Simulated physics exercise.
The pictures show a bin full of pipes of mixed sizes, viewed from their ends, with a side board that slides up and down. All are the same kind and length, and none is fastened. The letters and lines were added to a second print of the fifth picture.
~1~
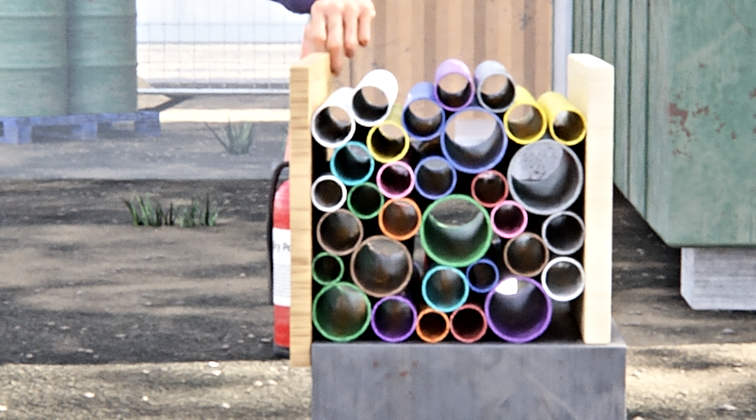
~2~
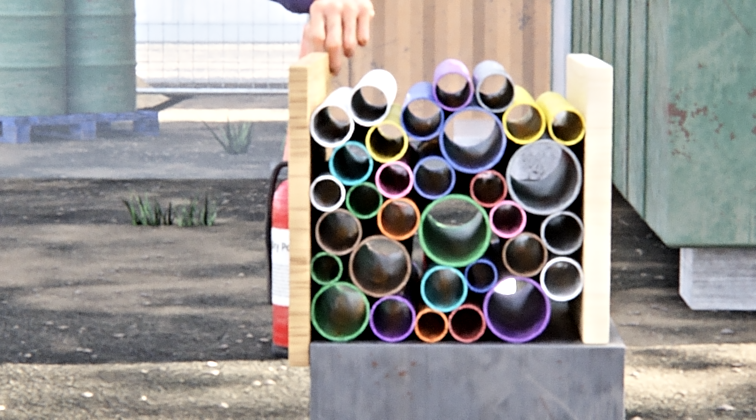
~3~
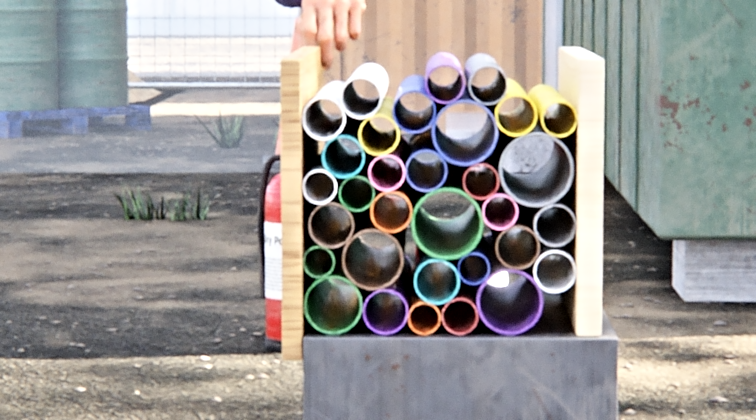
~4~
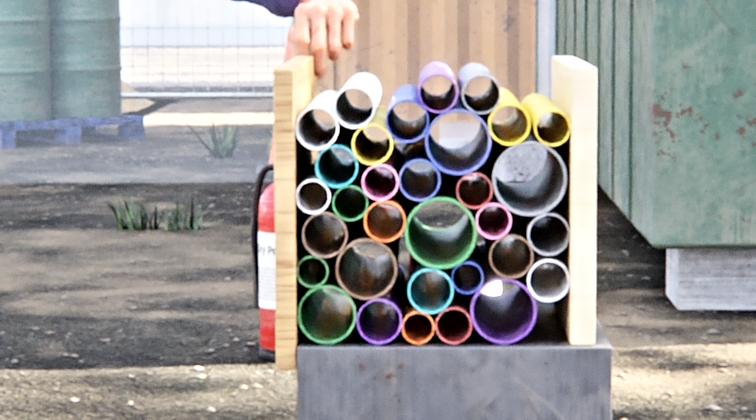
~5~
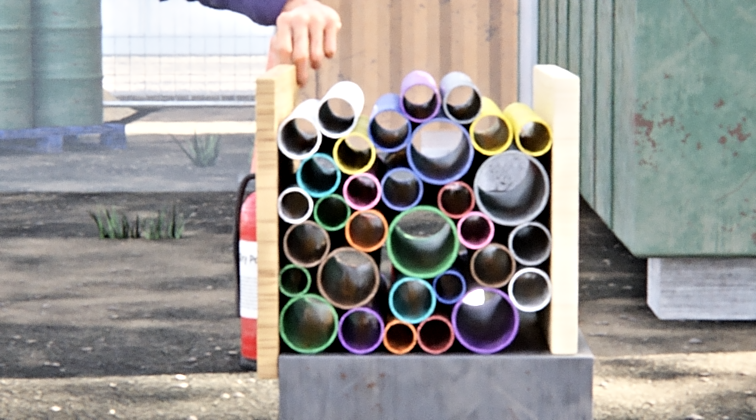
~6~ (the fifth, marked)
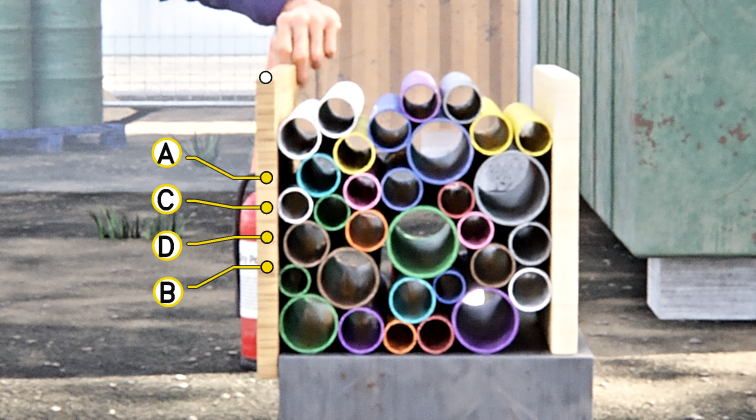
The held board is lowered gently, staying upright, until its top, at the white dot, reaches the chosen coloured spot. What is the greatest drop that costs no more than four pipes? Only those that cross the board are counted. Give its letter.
C is the limit.
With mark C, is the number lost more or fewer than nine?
Fewer than nine.
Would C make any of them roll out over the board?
At C: Yes.
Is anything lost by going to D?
Yes, at D.
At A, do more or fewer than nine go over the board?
It loses fewer than nine.
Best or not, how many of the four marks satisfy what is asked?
Two of the four.
On the copy, A at (266, 178); B at (267, 267); C at (267, 208); D at (267, 237); the white dot at (266, 78).
On C. First, top of the board (277, 139).
Then, top of the board (277, 207).
Finally, top of the board (277, 207), two out over the board.
By contrast, A none out over the board; B more than four out over the board; D five out over the board.
